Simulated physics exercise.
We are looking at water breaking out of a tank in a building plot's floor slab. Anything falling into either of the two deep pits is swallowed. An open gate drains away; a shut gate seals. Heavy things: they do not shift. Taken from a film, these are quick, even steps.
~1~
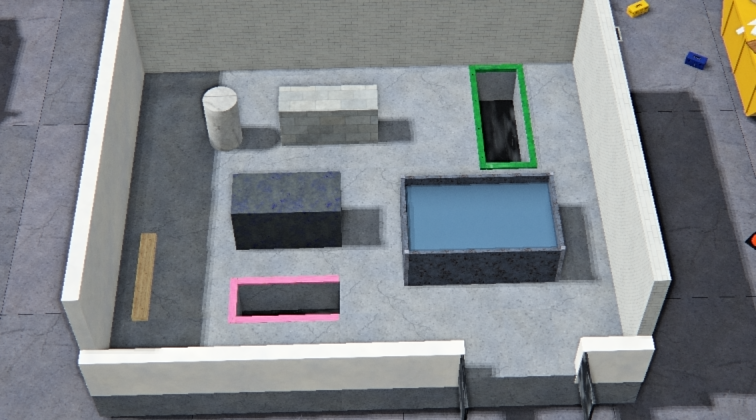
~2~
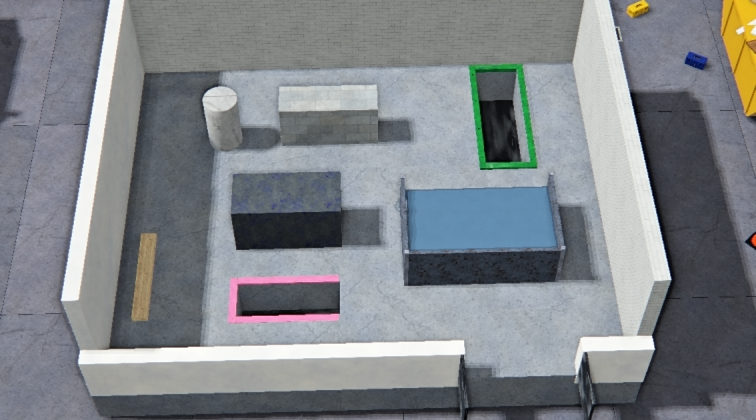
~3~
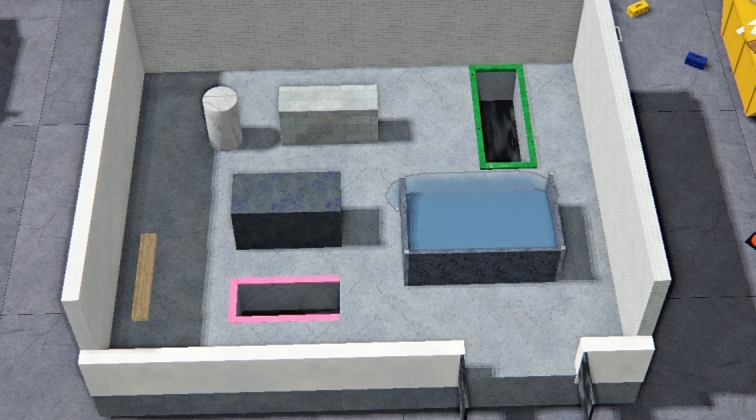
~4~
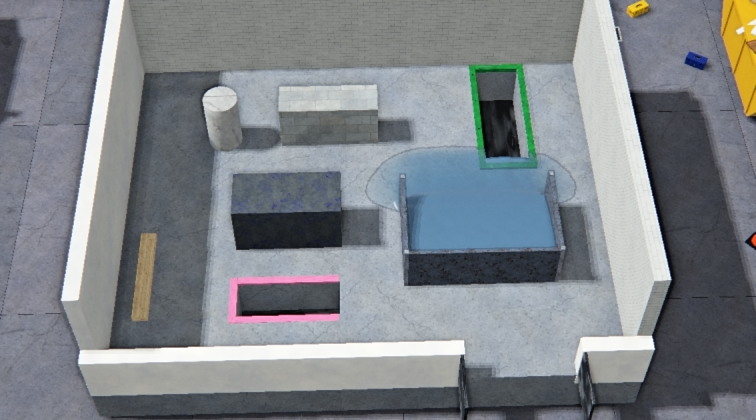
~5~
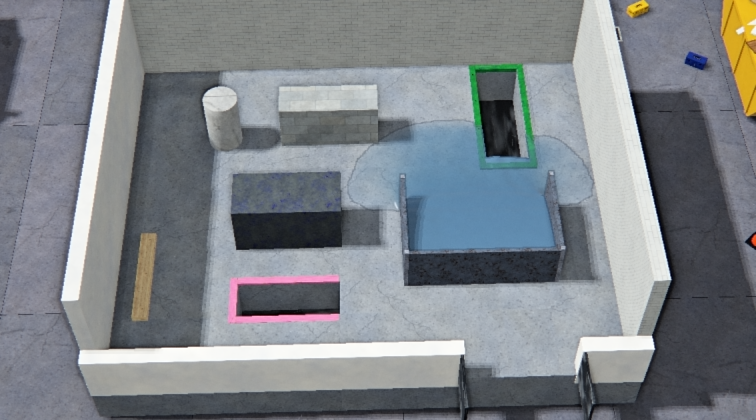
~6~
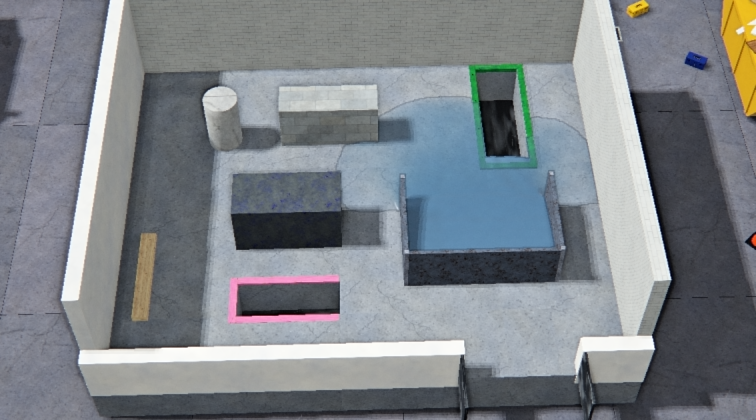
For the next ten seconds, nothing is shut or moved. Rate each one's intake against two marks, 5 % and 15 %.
Ratings: Gate - below the 5 % mark; green pit - above the 15 % mark; pink pit - below the 5 % mark.
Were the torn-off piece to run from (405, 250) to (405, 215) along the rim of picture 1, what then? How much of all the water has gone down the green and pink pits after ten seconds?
Green: 0 percent; pink: 45 percent.
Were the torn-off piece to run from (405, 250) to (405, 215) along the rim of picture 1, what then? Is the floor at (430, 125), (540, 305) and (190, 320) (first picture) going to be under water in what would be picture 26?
Taking them in order, I'd say swamped, not reached and swamped.
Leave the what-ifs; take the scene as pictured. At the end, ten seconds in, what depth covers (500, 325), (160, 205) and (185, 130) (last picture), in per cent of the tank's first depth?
Estimate: 0, 8, 8 %.
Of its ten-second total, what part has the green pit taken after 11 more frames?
I'd put it at about 55 per cent.
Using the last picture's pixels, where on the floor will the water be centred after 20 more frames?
Centre point: Around (397, 144).
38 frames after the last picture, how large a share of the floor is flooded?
Roughly 65 per cent.
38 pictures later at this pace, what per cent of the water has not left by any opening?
About 62 %.
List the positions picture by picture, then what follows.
The first frame shows still water in the tank at (481, 215).
In the second frame, the front is at (399, 208), out from the gap on the tank's far side.
In the third frame, water pours out on the tank's far side and has run to (392, 194).
In the fourth frame, water pours out on the tank's far side and has run to (378, 176).
In the fifth frame, the front is at (367, 156), out from the gap on the tank's far side.
In the sixth frame, water pours out on the tank's far side and has run to (413, 104).
A moment on, water covers 30 % of the floor; the gate 0 %, the green pit 13 %, the pink pit 0 %.
Next, water covers 35 % of the floor; the gate 0 %, the green pit 22 %, the pink pit 0 %.
Then, water covers 55 % of the floor; the gate 0 %, the green pit 31 %, the pink pit 0 %.
Later, water covers 65 % of the floor; the gate 0 %, the green pit 38 %, the pink pit 0 %.
In the end, water covers 80 % of the floor; the gate 0 %, the green pit 39 %, the pink pit 2 %.
